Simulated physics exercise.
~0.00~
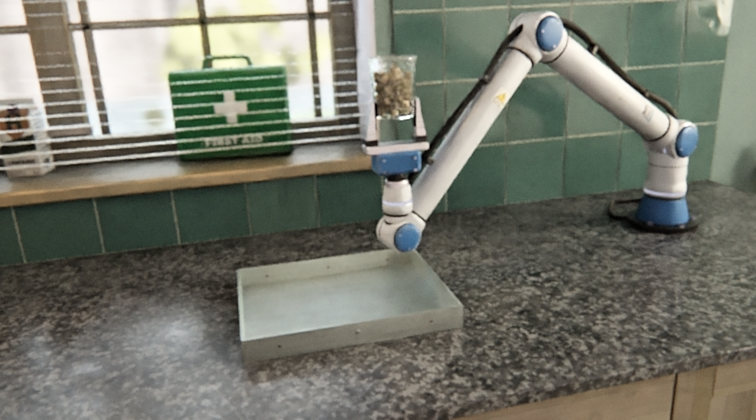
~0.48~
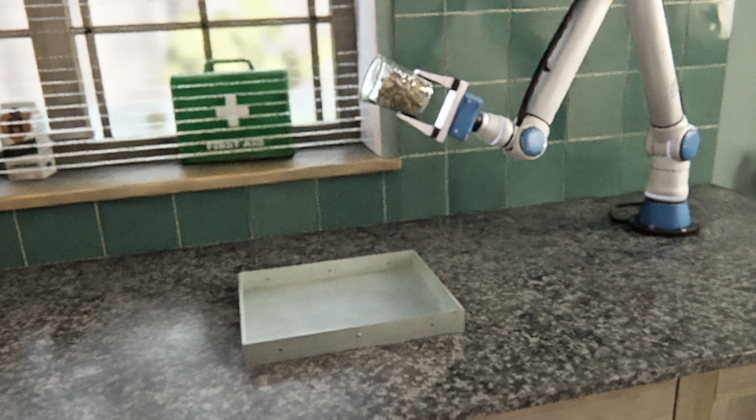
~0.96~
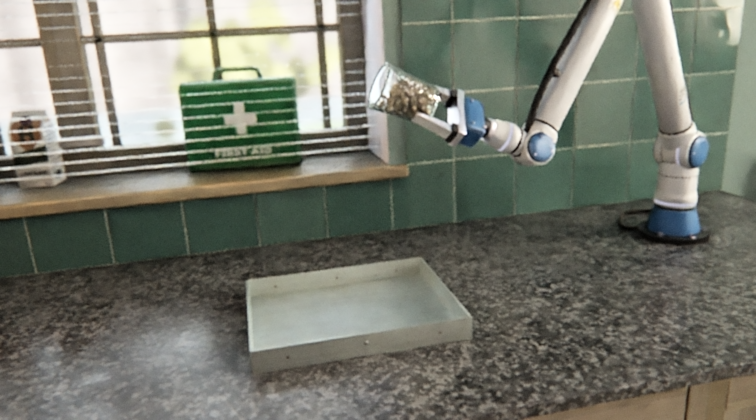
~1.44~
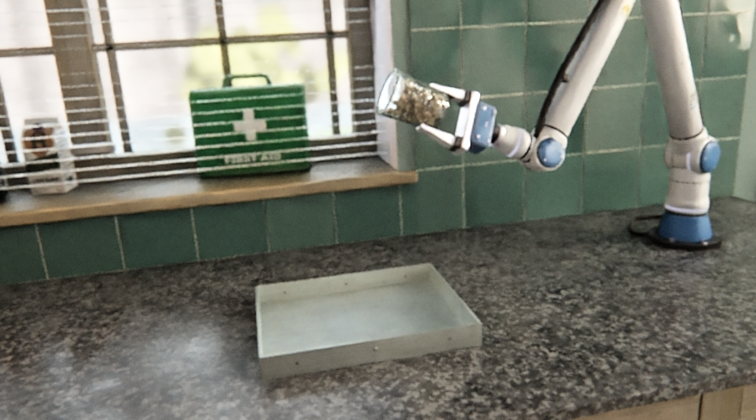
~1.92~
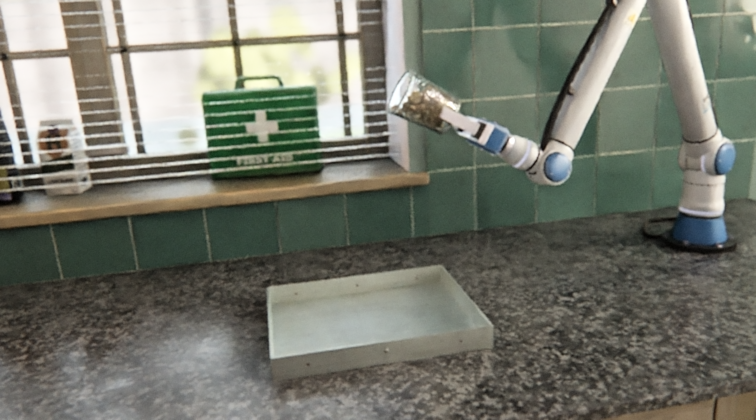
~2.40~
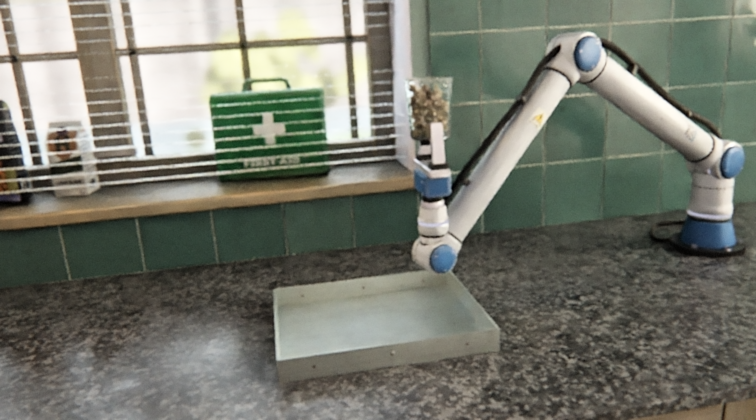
On a speckled counter, a robot arm tips a cup of pebbles sideways, then rights it.
